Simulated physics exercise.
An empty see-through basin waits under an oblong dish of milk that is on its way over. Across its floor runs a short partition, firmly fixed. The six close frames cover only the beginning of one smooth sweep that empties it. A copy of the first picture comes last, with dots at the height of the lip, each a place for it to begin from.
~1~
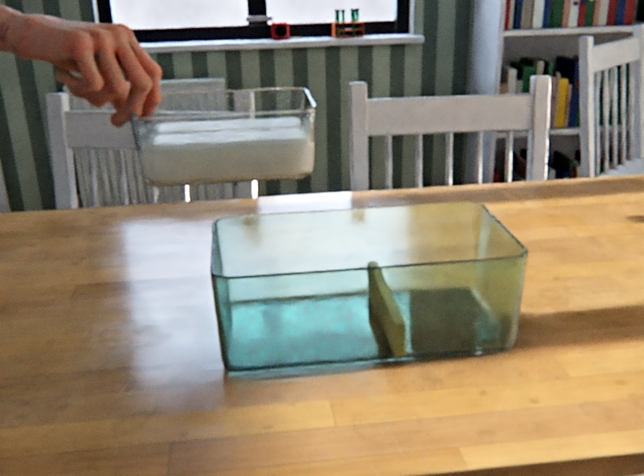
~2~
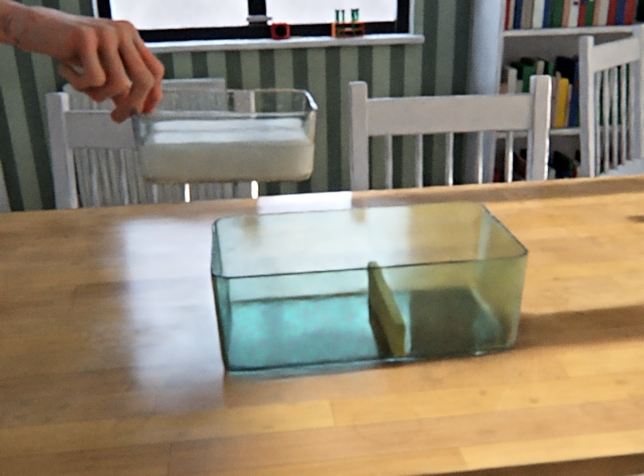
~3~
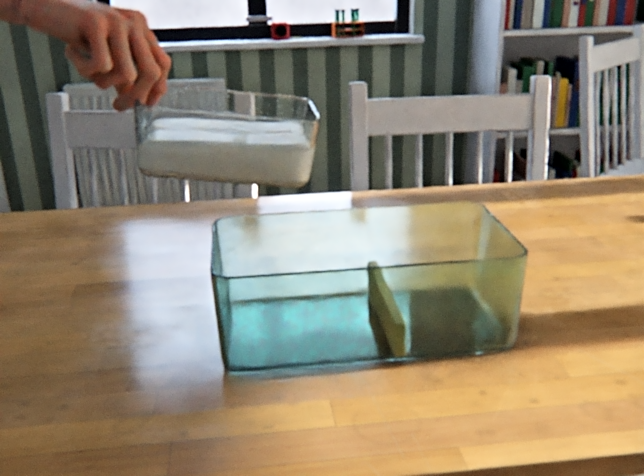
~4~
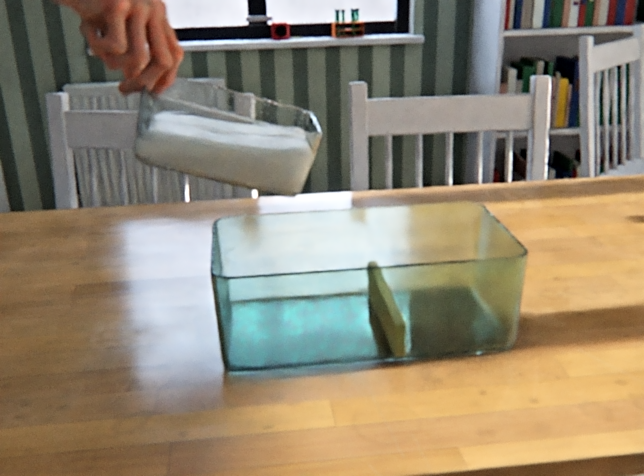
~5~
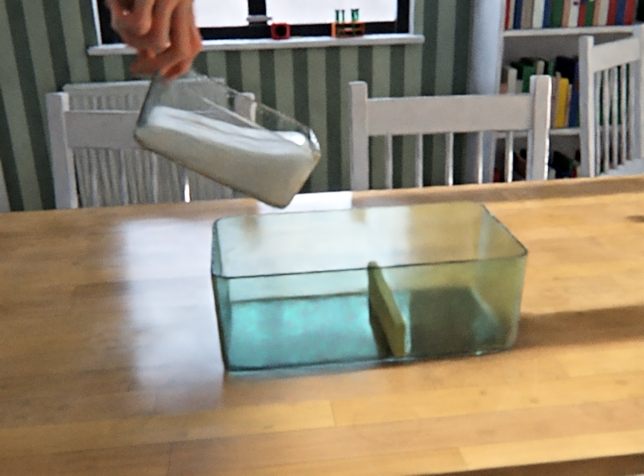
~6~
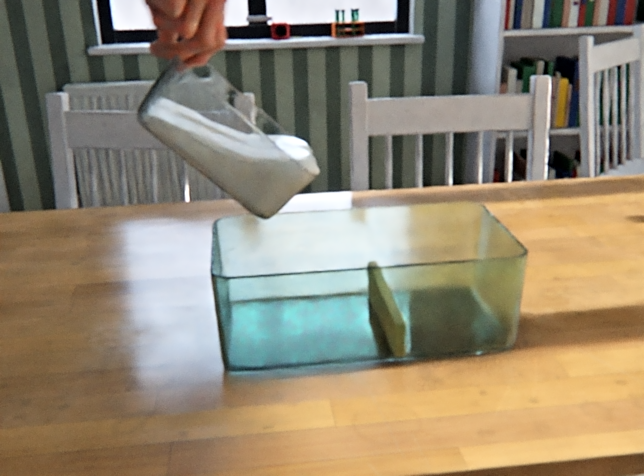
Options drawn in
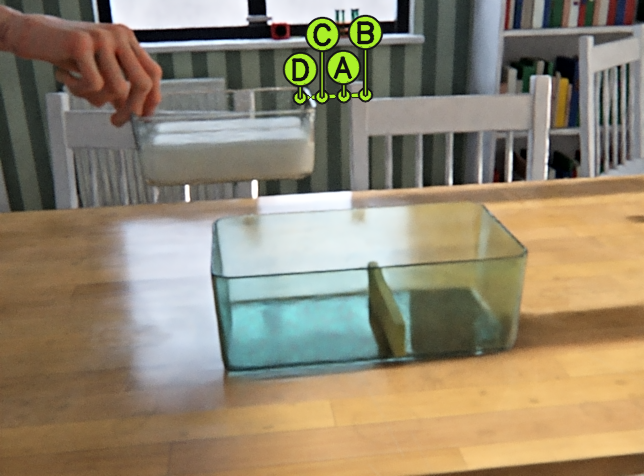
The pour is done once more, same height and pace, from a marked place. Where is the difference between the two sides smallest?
The answer is place B.
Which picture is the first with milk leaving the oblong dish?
In picture 6.
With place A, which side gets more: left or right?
More ends on the left.
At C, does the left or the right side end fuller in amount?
The left side.
In lime, A at (343, 95); B at (365, 94); C at (322, 96); D at (300, 97).
With A, about 80 % ends left of the wall and 14 % right of it; 7 % is lost outside.
With B, about 49 % ends left of the wall and 48 % right of it; 3 % is lost outside.
With C, about 78 % ends left of the wall and 13 % right of it; 10 % is lost outside.
With D, about 71 % ends left of the wall and 17 % right of it; 12 % is lost outside.
